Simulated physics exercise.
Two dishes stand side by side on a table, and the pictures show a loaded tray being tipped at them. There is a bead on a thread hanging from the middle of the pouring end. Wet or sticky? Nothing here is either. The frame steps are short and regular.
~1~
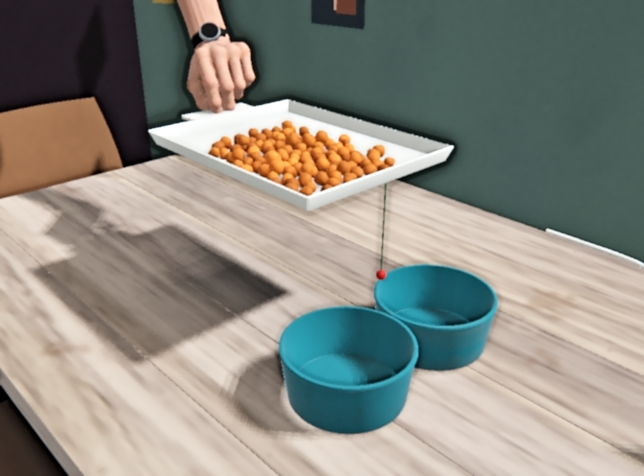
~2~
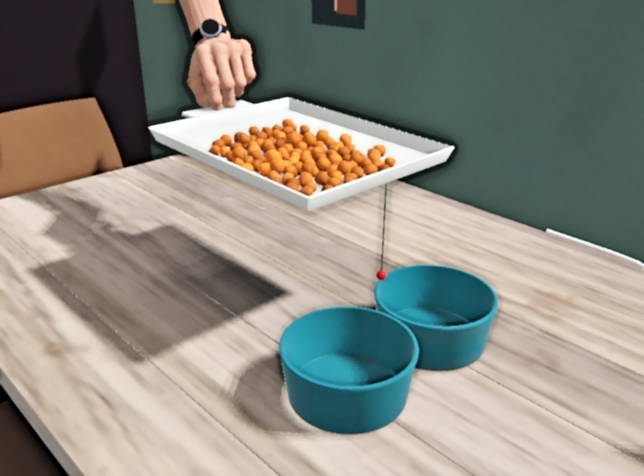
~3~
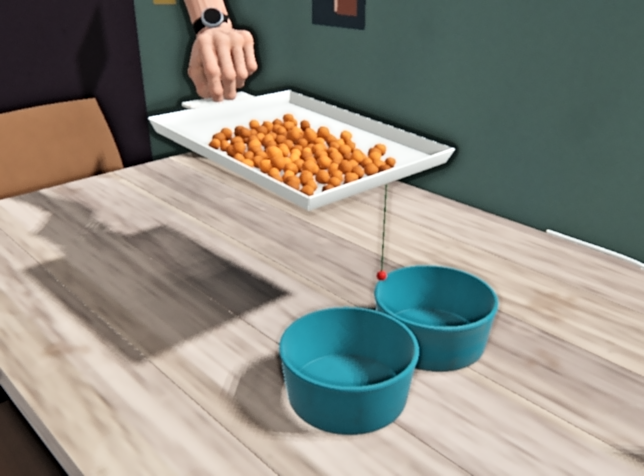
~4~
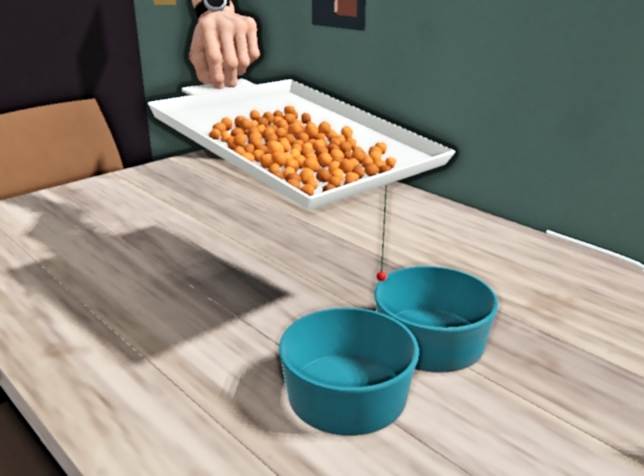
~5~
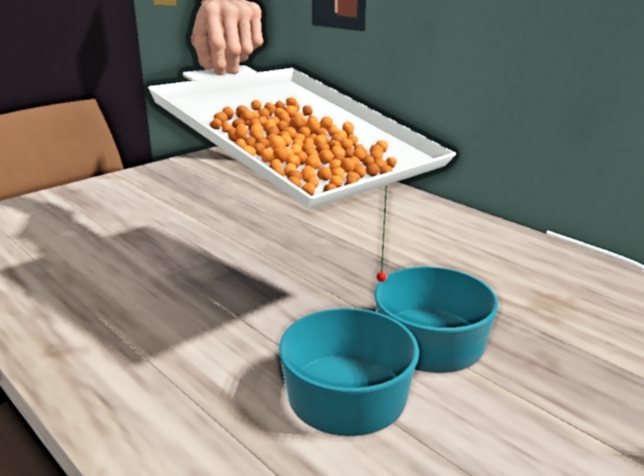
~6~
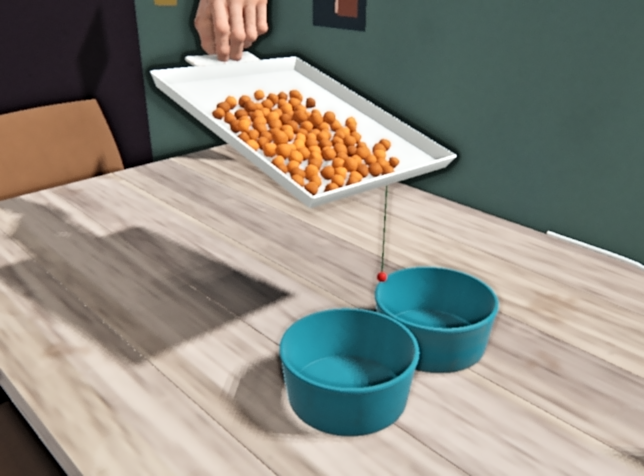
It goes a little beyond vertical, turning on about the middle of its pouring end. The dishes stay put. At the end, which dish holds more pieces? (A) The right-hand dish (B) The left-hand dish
Answer: A.
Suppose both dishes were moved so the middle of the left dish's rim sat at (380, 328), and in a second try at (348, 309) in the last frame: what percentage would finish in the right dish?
Roughly 60% on the first try and 40% on the second.
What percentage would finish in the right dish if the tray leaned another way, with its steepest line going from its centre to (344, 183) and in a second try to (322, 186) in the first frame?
First case: 30 %; second case: 10 %.
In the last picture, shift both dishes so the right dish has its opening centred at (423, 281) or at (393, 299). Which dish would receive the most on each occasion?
Case one: The dish at right. Case two: The dish at right.
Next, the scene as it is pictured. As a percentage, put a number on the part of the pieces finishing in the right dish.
Around 60 per cent.
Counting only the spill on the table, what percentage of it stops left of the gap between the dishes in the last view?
Roughly 0 in a hundred.
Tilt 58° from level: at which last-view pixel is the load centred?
I'd mark the middle close to (377, 146).
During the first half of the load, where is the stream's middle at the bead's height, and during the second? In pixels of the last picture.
(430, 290), then (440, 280).
Shortly afterwards, tray tipped steeply; all but a few on the tray; only a few in the right dish; only a few outside both; only a few in the air.
Next, tray tipped right over; a little on the tray; near a quarter in the left dish; near half in the right dish; a little outside both; near a quarter in the air.
Some moments later, tray tipped past a quarter turn; near a quarter in the left dish; near two thirds in the right dish; a little outside both.
In the end, tray tipped past a quarter turn; near a quarter in the left dish; near two thirds in the right dish; a little outside both.
